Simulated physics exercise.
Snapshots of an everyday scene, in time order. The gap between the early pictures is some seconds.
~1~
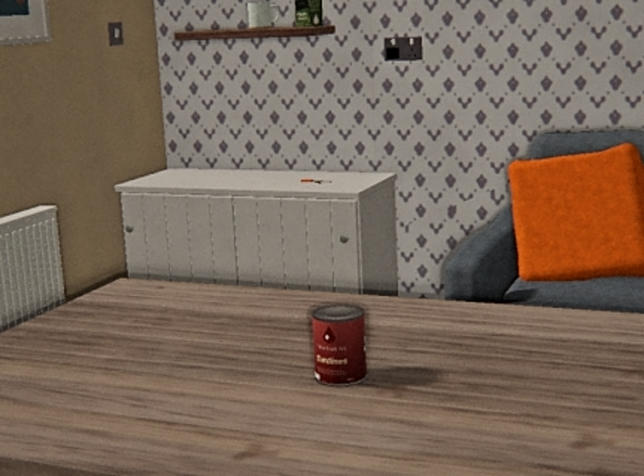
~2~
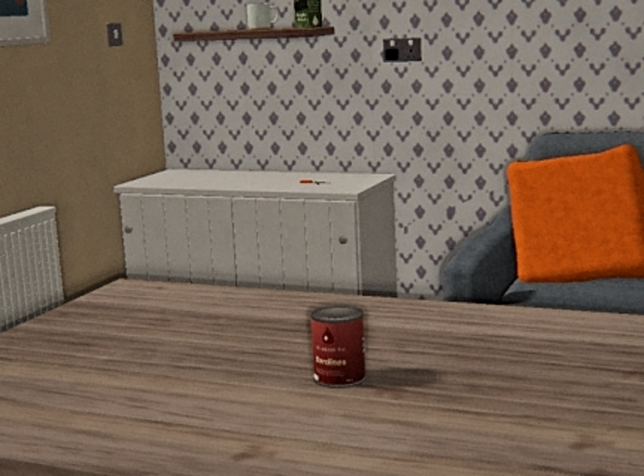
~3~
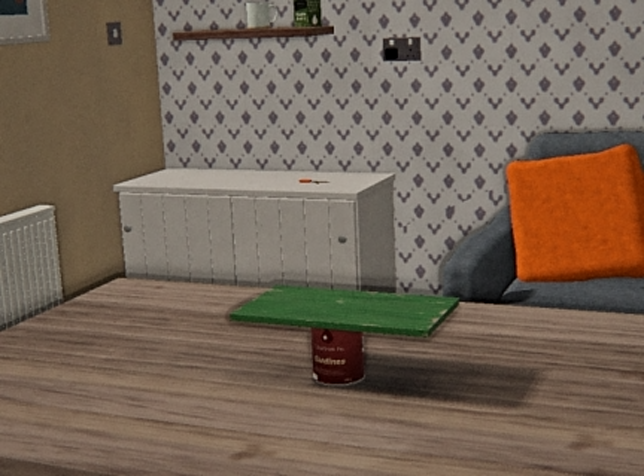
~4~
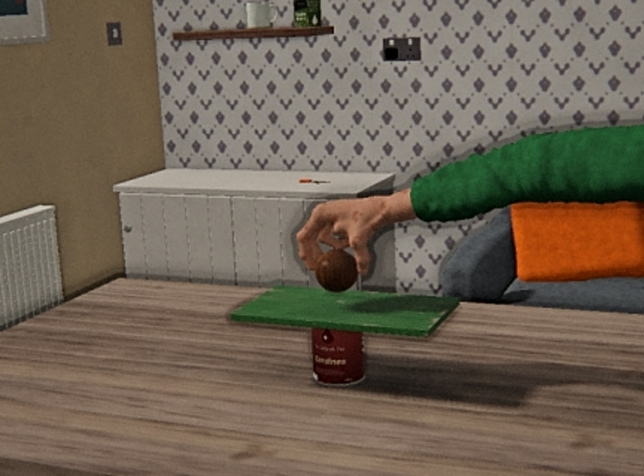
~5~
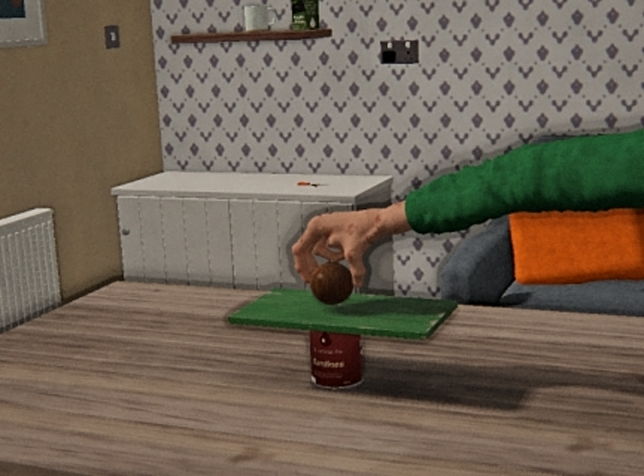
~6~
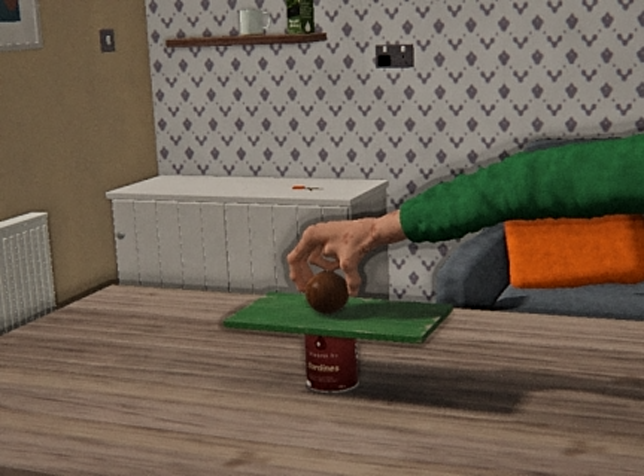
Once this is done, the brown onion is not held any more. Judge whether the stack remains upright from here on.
It remains upright.
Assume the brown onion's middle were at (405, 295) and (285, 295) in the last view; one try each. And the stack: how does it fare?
Trial 1 - collapsed; trial 2 - stable.
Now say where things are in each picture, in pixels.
In the first picture, the last thing is not in view yet; red tin (340, 345).
In the second picture, the last thing is not in view yet; red tin (338, 346).
In the third picture, the last thing is not in view yet; red tin (338, 345).
In the fourth picture, on its way; brown onion (337, 270); red tin (338, 345).
In the fifth picture, on its way; brown onion (332, 283); red tin (336, 348).
In the sixth picture, in place under the hand; brown onion (327, 292); red tin (331, 352).
Then, 0.20 s after the last picture, nothing has stirred.
Then, 0.40 s after the last picture, brown onion resting near (327, 293).
At rest, all 3 in place. Seen from the same camera at the end, brown onion near (327, 293). The stack stays up.
